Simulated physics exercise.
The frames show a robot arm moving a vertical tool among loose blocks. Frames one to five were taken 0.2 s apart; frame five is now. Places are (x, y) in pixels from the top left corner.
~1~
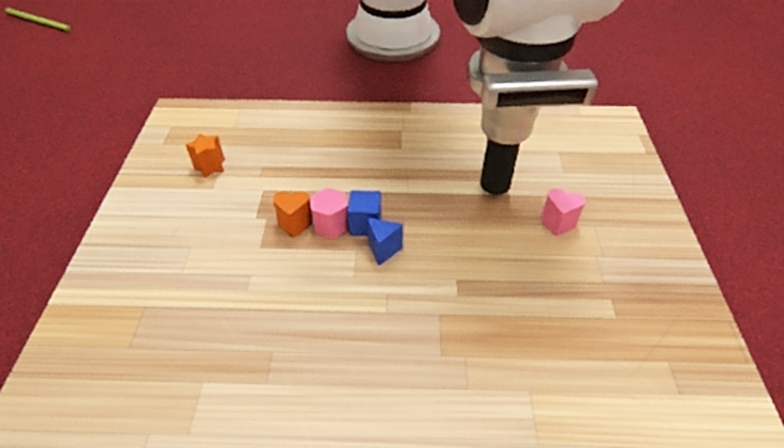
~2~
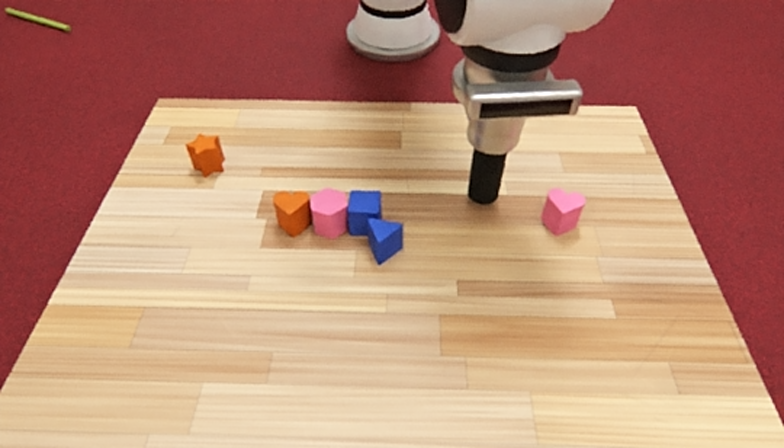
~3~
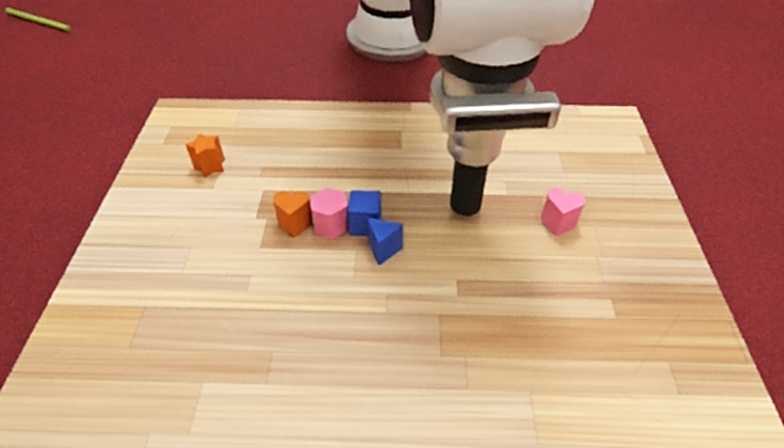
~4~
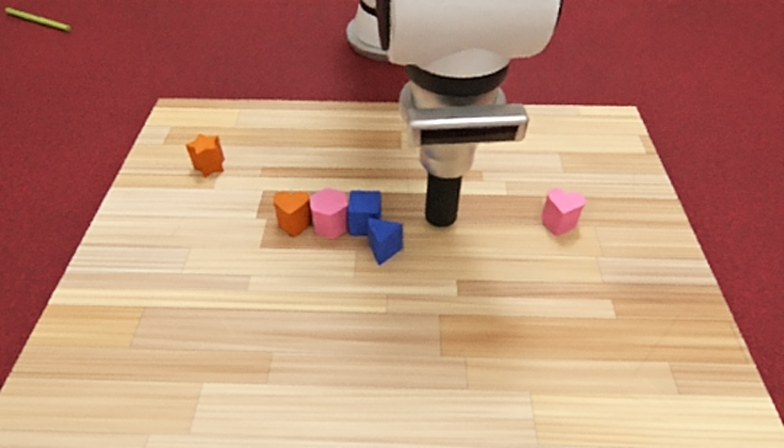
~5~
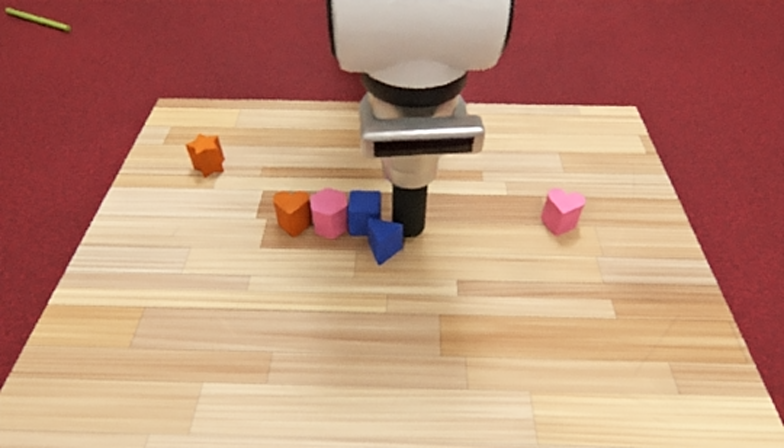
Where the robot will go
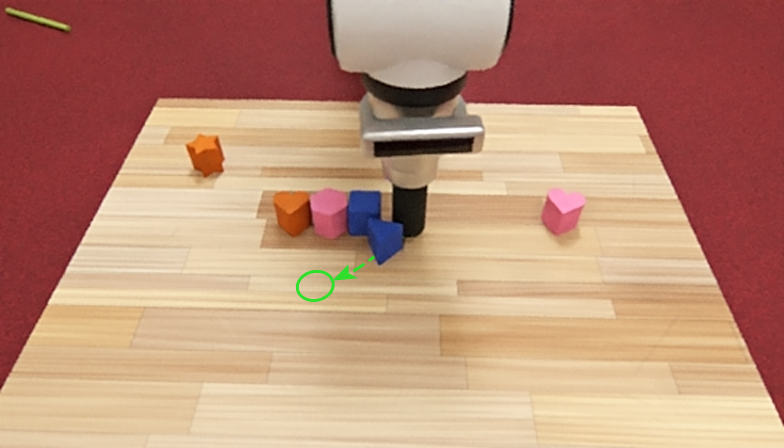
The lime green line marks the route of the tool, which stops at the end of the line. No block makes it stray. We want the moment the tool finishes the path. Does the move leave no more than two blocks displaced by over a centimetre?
My answer is yes.
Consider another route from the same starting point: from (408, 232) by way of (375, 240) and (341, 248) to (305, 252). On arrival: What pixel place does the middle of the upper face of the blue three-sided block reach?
Most likely (361, 241).
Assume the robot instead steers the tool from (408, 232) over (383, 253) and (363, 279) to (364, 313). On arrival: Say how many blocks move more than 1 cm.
That's one.
Path on the board, from (408, 232) by way of (367, 262) to (315, 286).
What follows on the original path. One third of the way, tool (381, 245); blue three-sided block (359, 243), turned 35° clockwise.
Two thirds of the way, tool (351, 266); blue three-sided block (326, 264), turned 35° clockwise.
At the end, tool (314, 279); blue square piece in place; blue three-sided block (289, 282), turned 15° clockwise.
